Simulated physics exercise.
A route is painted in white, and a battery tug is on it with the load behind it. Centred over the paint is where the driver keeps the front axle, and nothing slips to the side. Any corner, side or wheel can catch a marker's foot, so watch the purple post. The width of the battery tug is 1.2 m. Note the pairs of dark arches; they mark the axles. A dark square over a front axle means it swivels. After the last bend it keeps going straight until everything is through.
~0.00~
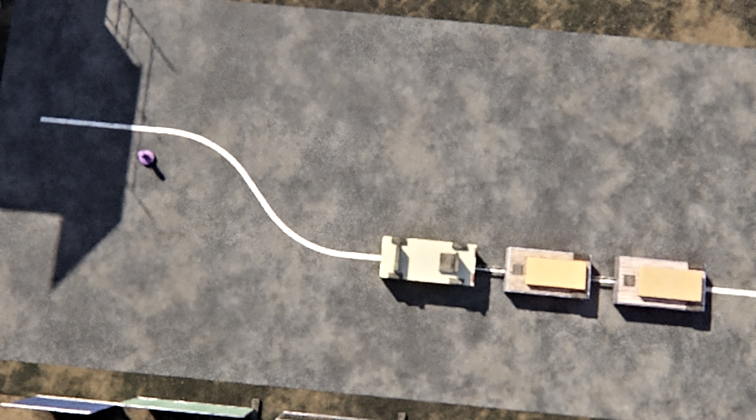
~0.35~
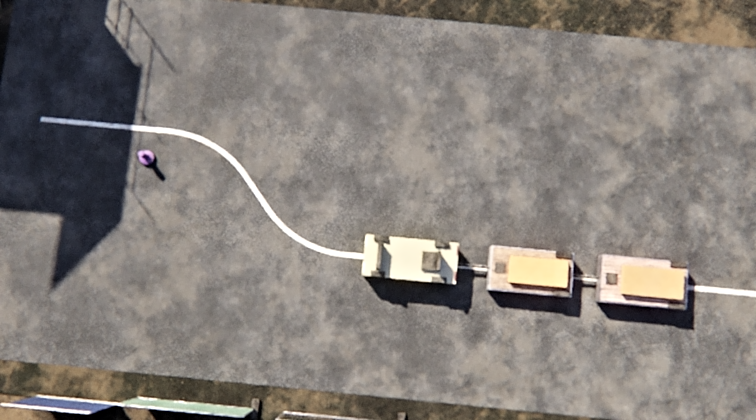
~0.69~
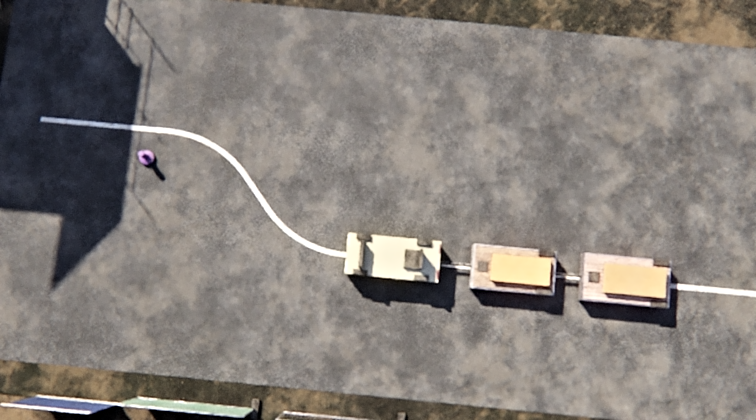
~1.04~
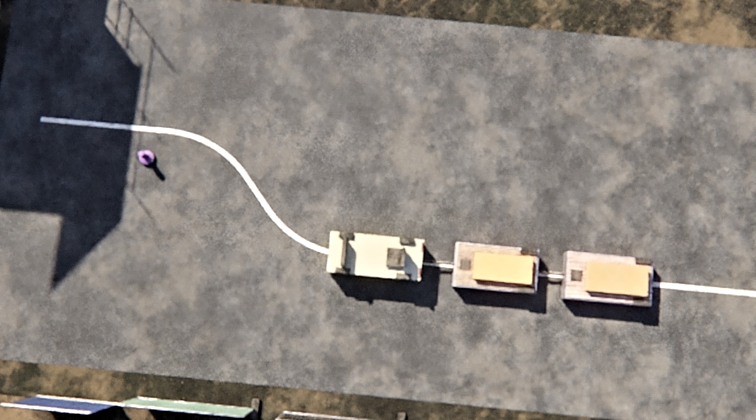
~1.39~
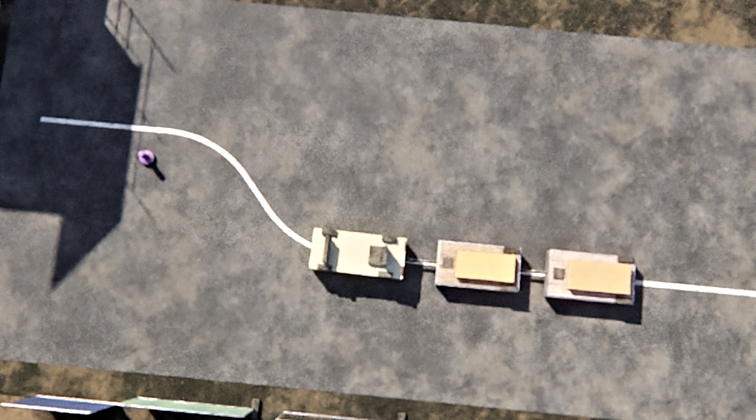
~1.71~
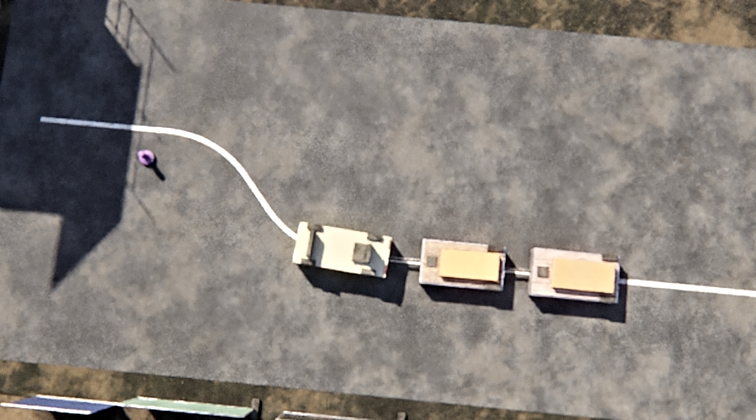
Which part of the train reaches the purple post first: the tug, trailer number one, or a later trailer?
First touch: The head of the train.
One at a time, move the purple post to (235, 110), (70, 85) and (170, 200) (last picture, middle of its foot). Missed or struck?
In the first spot it is left alone, in the second left alone, and in the third left alone.
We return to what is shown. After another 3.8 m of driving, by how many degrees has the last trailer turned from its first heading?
The last trailer is now at about 0 degrees to its starting heading.
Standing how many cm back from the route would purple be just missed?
Purple 55.
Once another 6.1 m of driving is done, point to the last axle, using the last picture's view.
Estimated position: Close to (420, 256).
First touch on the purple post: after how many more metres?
Roughly 7.0 metres more.
Then, 4.8 s in, the last axle is at (464, 264) of the last picture, on the line.
Then, 6.3 s in, the last axle is at (394, 249) of the last picture, 25 cm off the line; the battery tug has hit purple.
Then, 7.9 s in, the last axle is at (325, 219) of the last picture, 85 cm off the line.
Then, 14.1 s in, the last axle is at (41, 120) of the last picture, 15 cm off the line; 1 of 1 struck in all.
